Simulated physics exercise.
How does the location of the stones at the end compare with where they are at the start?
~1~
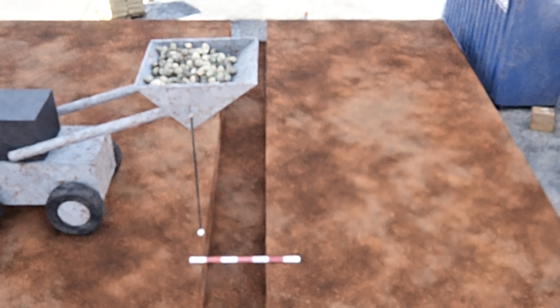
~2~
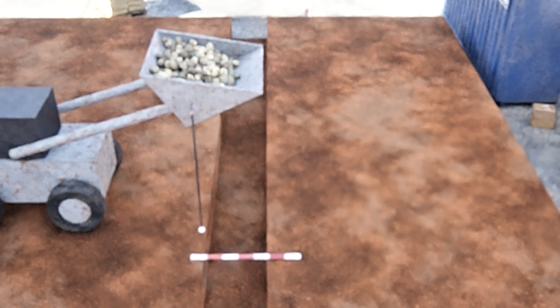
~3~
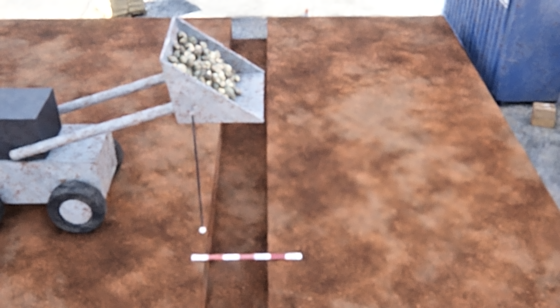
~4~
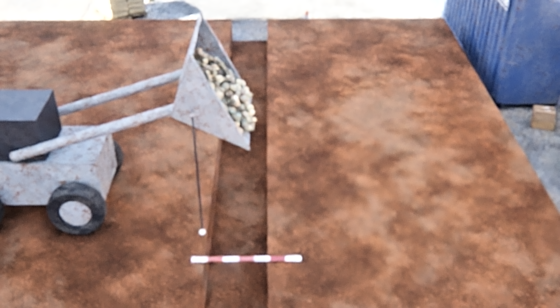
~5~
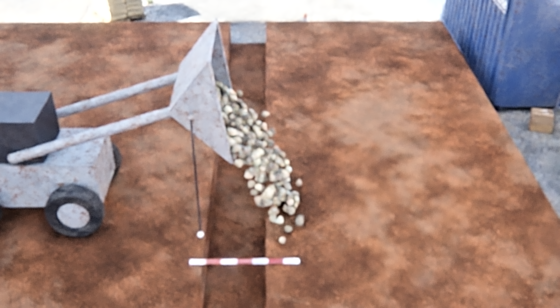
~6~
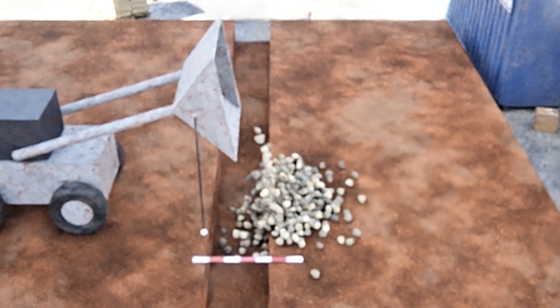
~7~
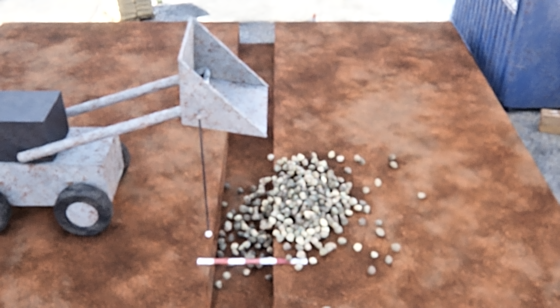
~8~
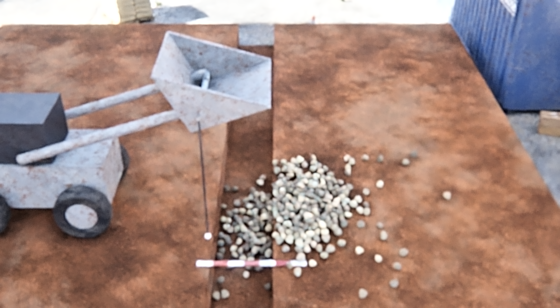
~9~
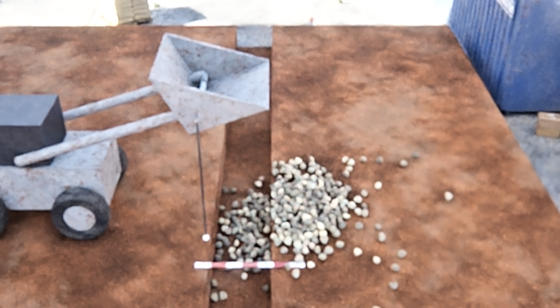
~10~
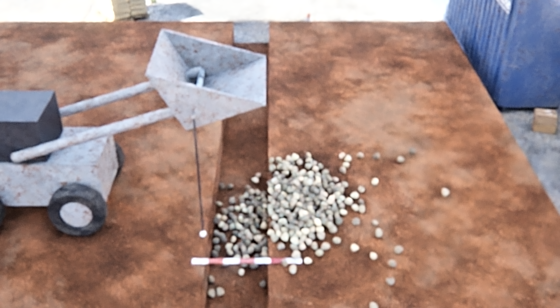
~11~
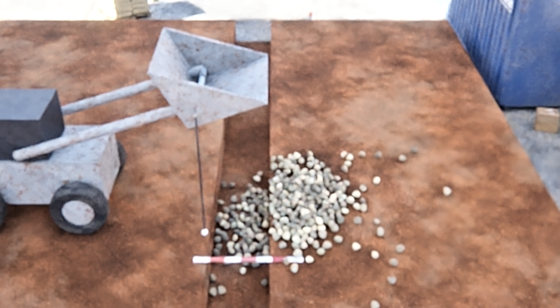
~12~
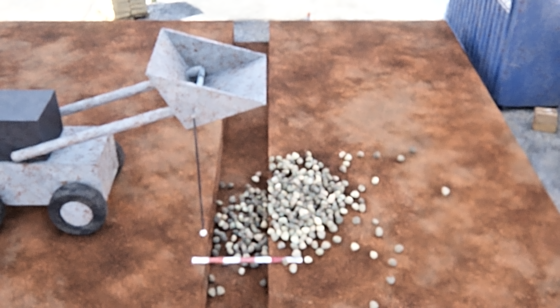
At the start the stones sit together in the loader's raised bucket. By the end they lie lower and farther right, heaped partly in the trench and mostly on the ground just beyond it.
On a flat stretch of reddish-brown earth, seen from above with a slight sway, a small grey loader stands at the left with its bucket raised beside a narrow trench. The bucket is full of pale, rounded stones, a red and white staff lies across the trench, and a blue container stands at the upper right. The bucket tips forward to the right, and the stones pour out in a stream. They spread into a heap in the trench and on the ground beyond. The bucket then swings back up, emptied, and stays still, with most stones lying past the trench.
